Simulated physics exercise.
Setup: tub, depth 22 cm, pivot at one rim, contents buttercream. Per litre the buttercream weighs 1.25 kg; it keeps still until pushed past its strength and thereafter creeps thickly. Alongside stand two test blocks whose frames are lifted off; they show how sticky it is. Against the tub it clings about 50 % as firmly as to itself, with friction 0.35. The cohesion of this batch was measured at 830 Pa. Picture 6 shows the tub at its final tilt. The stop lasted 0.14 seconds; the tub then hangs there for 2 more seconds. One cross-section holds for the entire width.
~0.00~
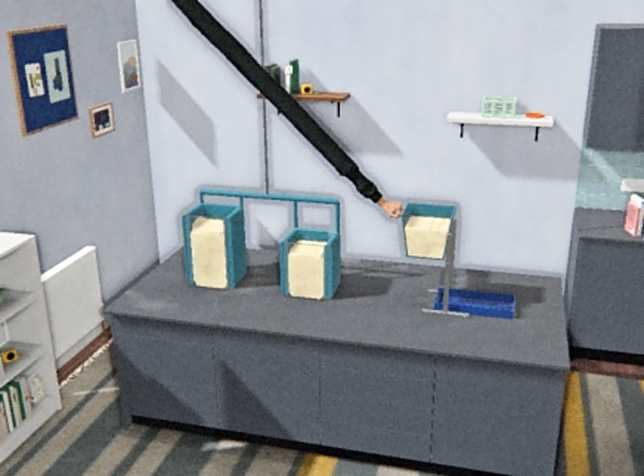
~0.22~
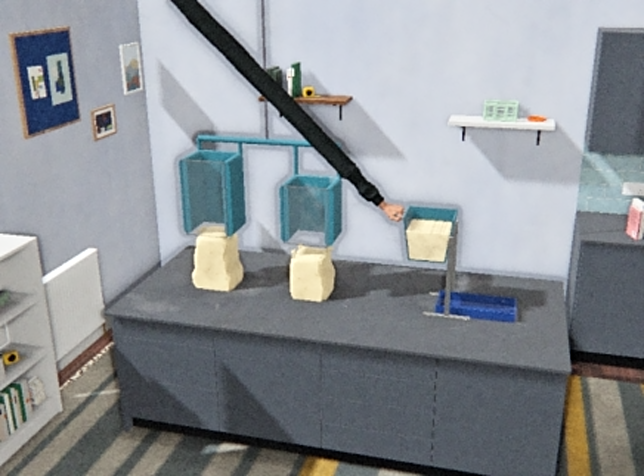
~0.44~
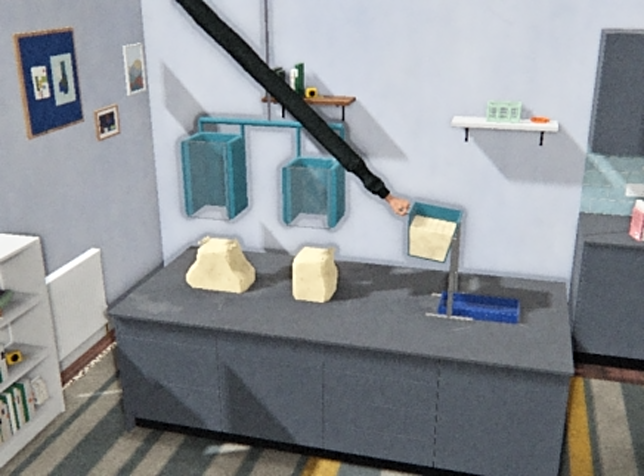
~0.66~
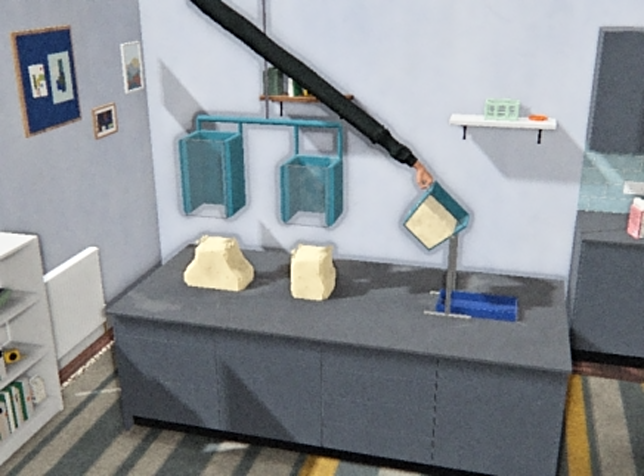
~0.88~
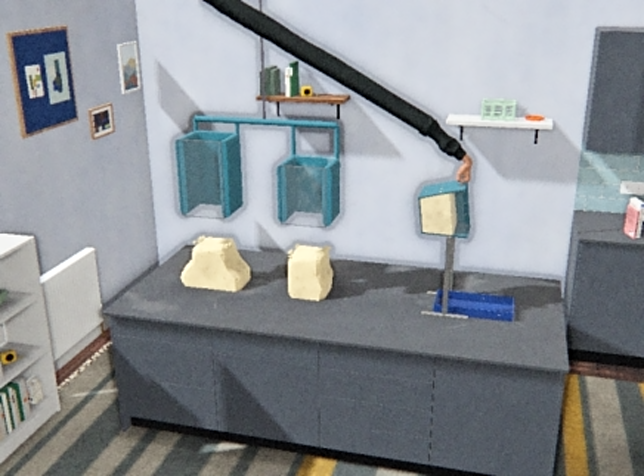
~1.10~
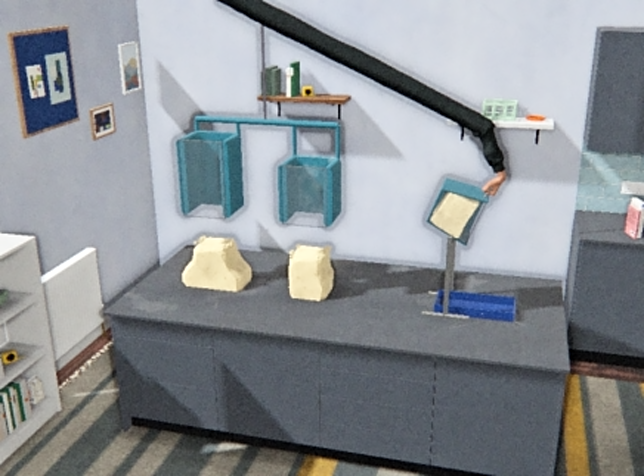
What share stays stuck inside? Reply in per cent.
0 %.
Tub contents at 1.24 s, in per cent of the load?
80 %, roughly.
By 1.24 s, the tub is at 111 degrees and holds 80 %.
By 1.41 s, the tub is at 111 degrees and holds 0 %.
By 1.58 s, the tub is at 111 degrees and holds 0 %.
By 1.75 s, the tub is at 111 degrees and holds 0 %.
By 3.10 s, at the end, the tub is at 111 degrees and holds 0 %.
